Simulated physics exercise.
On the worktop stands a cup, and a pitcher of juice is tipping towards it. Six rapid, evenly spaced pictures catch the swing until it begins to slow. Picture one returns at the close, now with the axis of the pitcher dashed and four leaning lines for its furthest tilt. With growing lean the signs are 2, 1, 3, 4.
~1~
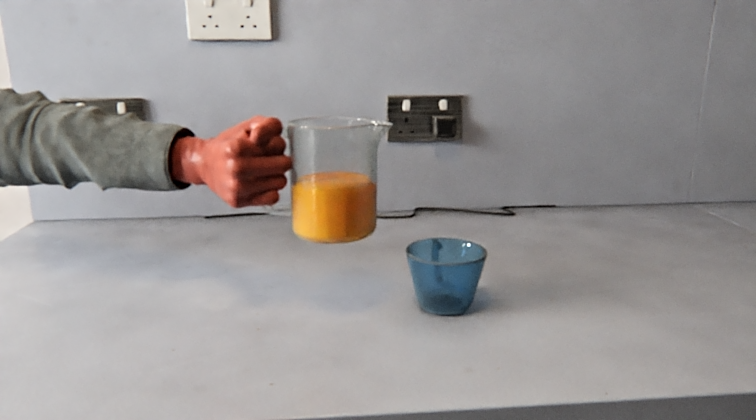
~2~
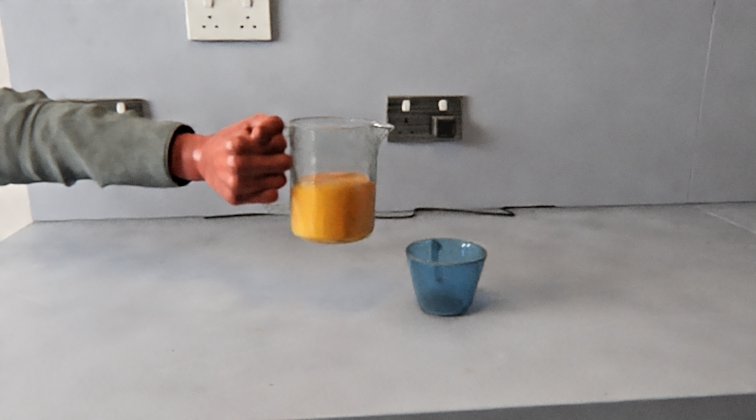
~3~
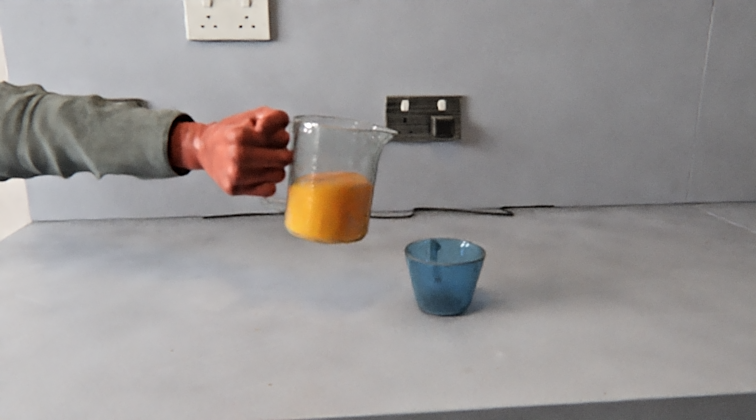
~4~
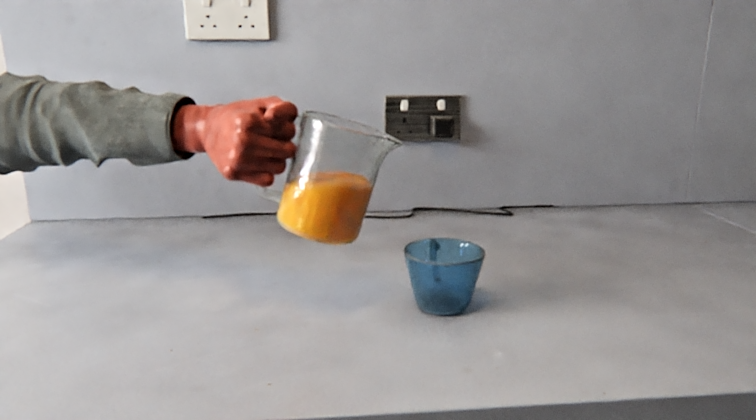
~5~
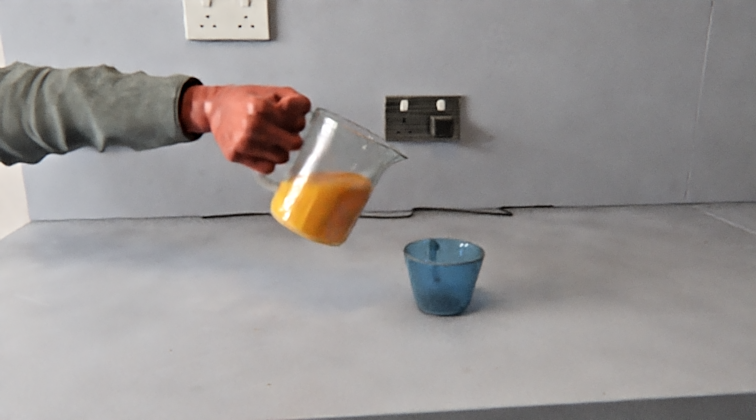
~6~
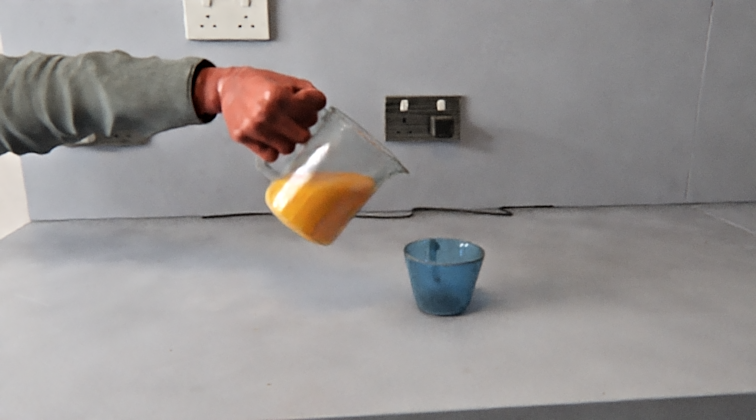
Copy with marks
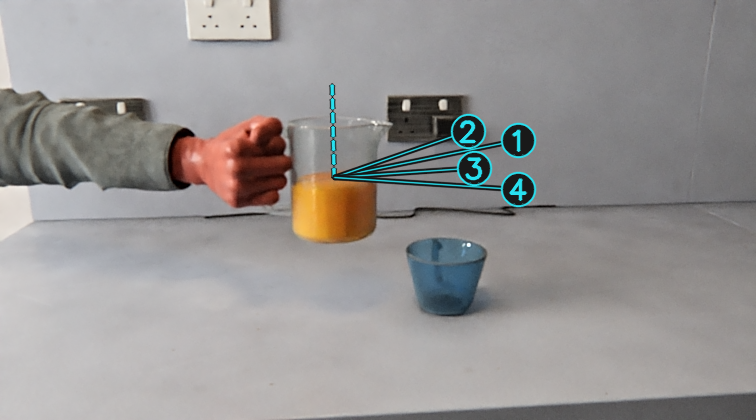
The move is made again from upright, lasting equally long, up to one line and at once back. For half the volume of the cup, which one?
It is 2.
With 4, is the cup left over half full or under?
Over half.
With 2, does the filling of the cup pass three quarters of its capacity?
No.
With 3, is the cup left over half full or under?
Over half.
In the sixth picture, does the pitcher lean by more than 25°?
Yes, it does.
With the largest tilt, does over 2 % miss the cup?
Yes, it does.
On the marked copy, 1 at (501, 143); 2 at (452, 136); 3 at (457, 169); 4 at (501, 188).
Choosing 1, the cup ends with about 73 % of what it can hold; 4 % of the juice is spilt.
Choosing 2, the cup ends with about 50 % of what it can hold.
Choosing 3, the cup ends with about 81 % of what it can hold; 15 % of the juice is spilt.
Choosing 4, the cup ends with about 77 % of what it can hold; 31 % of the juice is spilt.
